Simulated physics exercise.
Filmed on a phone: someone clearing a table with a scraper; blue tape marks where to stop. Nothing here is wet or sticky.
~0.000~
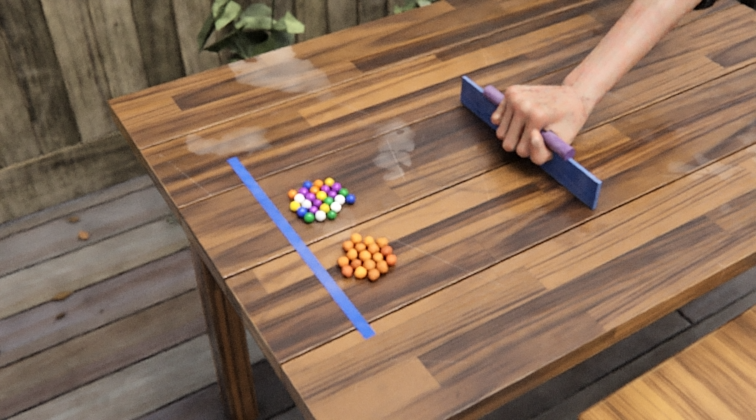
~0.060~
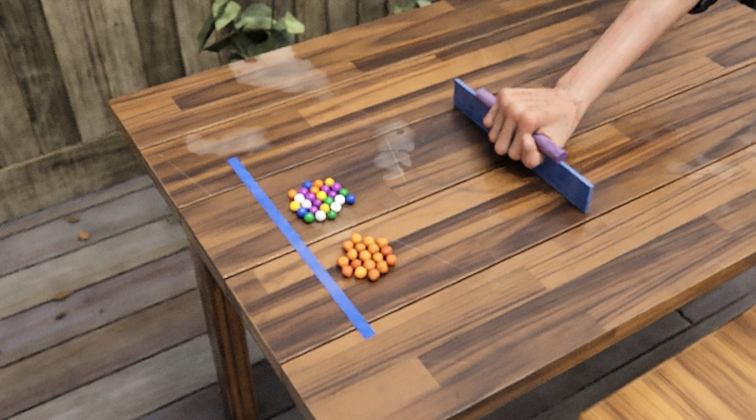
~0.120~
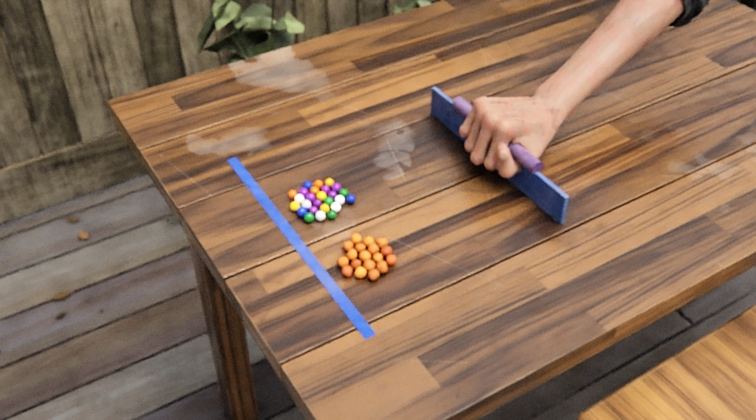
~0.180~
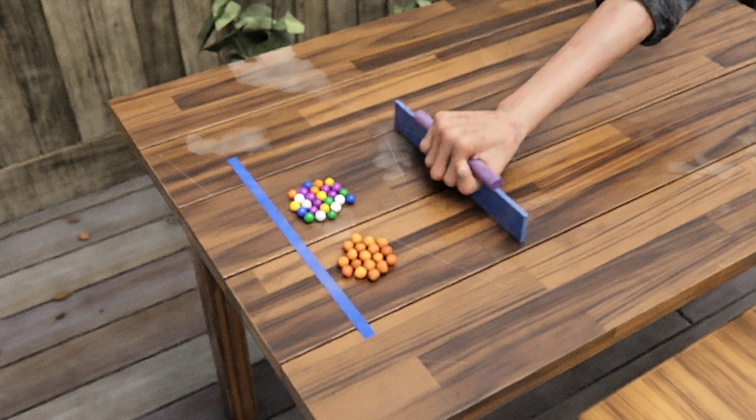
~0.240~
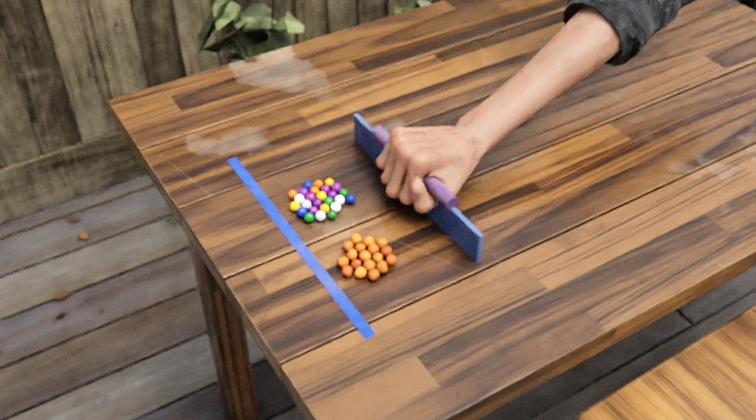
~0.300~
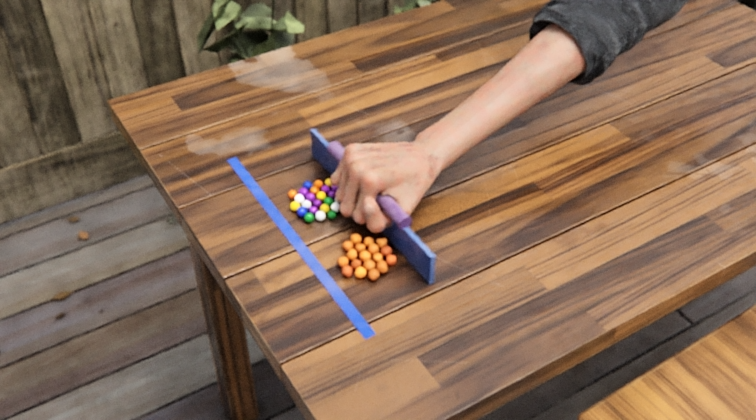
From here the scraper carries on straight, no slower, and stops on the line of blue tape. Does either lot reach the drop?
The near lot loses pieces over the edge; the far lot loses pieces over the edge.
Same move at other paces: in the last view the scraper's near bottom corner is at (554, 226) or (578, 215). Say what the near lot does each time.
At the first place it remains up there, at the second it stays on top.
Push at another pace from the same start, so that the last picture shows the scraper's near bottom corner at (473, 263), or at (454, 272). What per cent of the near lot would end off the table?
The first gives 100 %, the second 100 %.
After 0.36 s, scraper still moving, near (318, 207); near lot all on the table, its front near (302, 307); far lot all on the table, its front near (236, 216).
After 0.44 s, scraper stopped at the blue tape; near lot all on the table, its front near (226, 374); far lot all on the table, its front near (156, 232).
After 0.72 s, scraper stopped at the blue tape; near lot all over the edge; far lot all over the edge.
At rest (0.9 s), scraper stopped at the blue tape; near lot all over the edge; far lot all over the edge.
